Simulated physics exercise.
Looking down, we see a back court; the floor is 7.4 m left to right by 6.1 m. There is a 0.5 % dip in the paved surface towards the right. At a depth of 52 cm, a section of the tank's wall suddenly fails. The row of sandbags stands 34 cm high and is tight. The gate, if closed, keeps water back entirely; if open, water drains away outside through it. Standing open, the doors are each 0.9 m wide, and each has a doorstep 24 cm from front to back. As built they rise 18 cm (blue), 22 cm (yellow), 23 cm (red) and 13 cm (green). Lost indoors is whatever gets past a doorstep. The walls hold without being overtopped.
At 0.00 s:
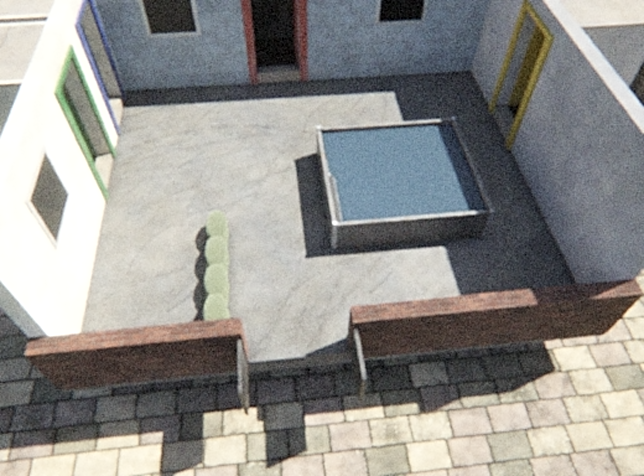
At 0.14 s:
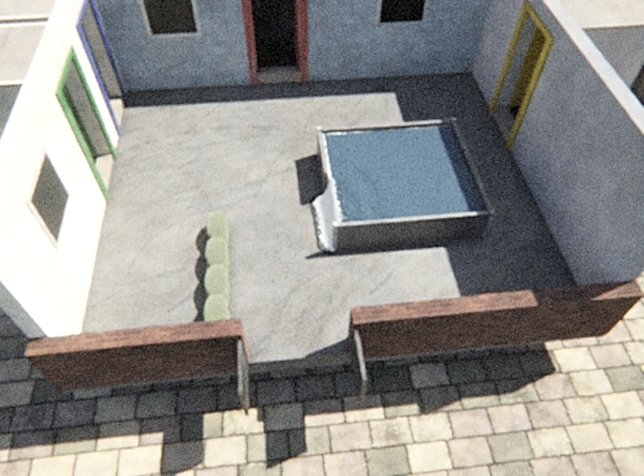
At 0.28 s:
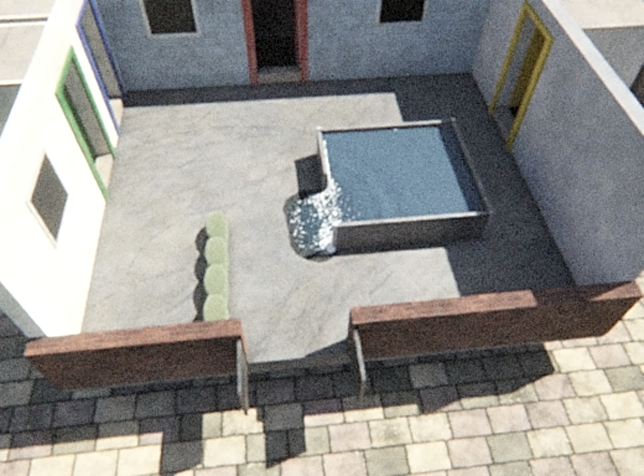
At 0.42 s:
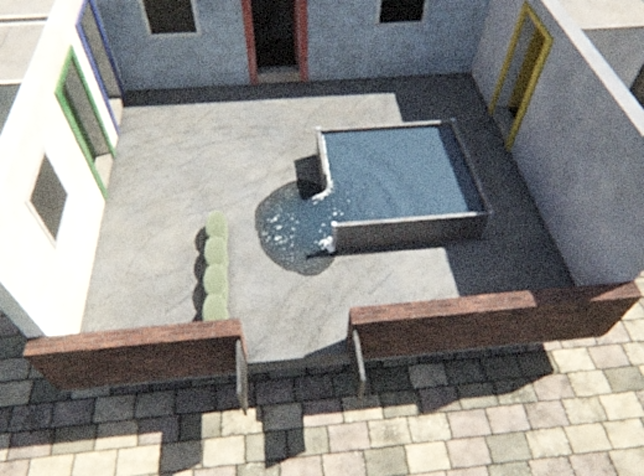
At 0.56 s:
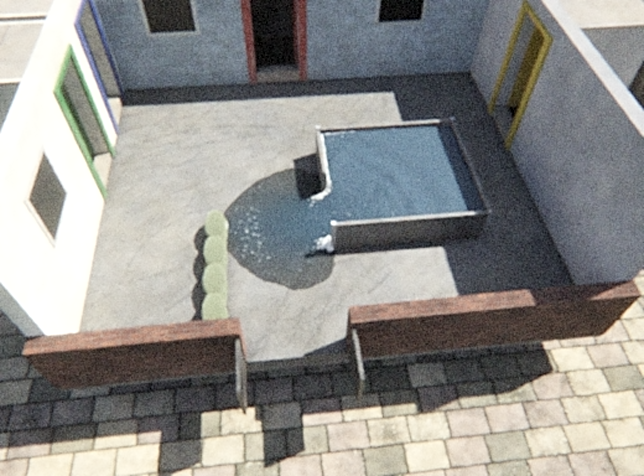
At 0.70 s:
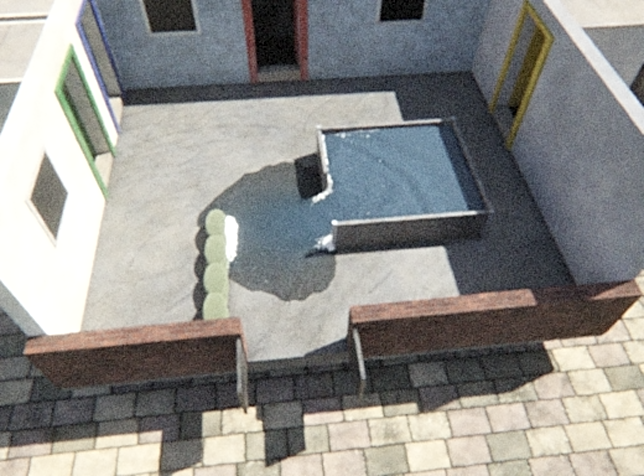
Water burst through the left side of a square tank in a walled courtyard, splashing white at the gap, then spread across the gray paving in a widening dark pool that reached the round green bushes.
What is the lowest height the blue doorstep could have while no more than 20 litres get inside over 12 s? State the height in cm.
8.5 cm.
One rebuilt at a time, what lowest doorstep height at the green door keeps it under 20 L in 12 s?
The green one would have to be about 10.0 cm high.
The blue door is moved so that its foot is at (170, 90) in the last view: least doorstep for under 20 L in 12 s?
Minimum: Close to 11.0 cm.
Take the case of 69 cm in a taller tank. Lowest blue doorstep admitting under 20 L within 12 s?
Then a height close to 13.0 cm.
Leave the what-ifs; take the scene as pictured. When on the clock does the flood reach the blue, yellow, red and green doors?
Blue 2.4 s, yellow 9.0 s, red 4.5 s, green 1.8 s.
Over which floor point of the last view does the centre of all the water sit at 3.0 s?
(327, 206), roughly.
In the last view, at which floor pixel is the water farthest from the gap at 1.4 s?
(102, 220).
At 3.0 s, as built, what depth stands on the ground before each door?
Depth (cm): Blue 8 / yellow 0 / red 0 / green 15.
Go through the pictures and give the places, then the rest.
In the first frame, still water, 52 cm deep, in the tank at (399, 170); the blue door at (105, 72) is dry.
In the second frame, the gap is at (332, 216), the front 0.2 m out at (316, 214); the back of the tank holds 52 cm.
In the third frame, the gap is at (331, 216), the front 0.7 m out at (292, 224); the back of the tank holds 52 cm.
In the fourth frame, water pours out at (331, 217) and has run 1.1 m, to (263, 234); about 6 cm deep outside, 52 cm at the back.
In the fifth frame, water pours out at (330, 215) and has run 1.7 m, to (225, 222); about 5 cm deep outside, 52 cm at the back.
In the sixth frame, the front is at (204, 224), 2.1 m from the gap at (331, 215); 3.5 m2 of floor is wet, 52 cm left at the back; the blue door at (105, 71), 4.9 m from the gap, is still 3.1 m from the nearest water.
After 1.4 s water covers 15 % of the floor, deepest (32 cm) near (233, 235); it has not reached the blue door.
After 3.0 s water covers 35 % of the floor, deepest (27 cm) near (233, 244); 8 cm at the blue door, 0 litres in over its 18 cm doorstep.
After 12.0 s water covers 75 % of the floor, deepest (8 cm) near (471, 107); 6 cm at the blue door, 0 litres in over its 18 cm doorstep.
At the blue door as built, the water arrived by 2.5 s and peaked near 13 cm at 5.2 s.
Run again over the same 12 s with other heights there, 31 litres in over 7.5 cm, 8 litres over 10.5 cm. The limit of 20 litres is kept from about 8.5 cm up.
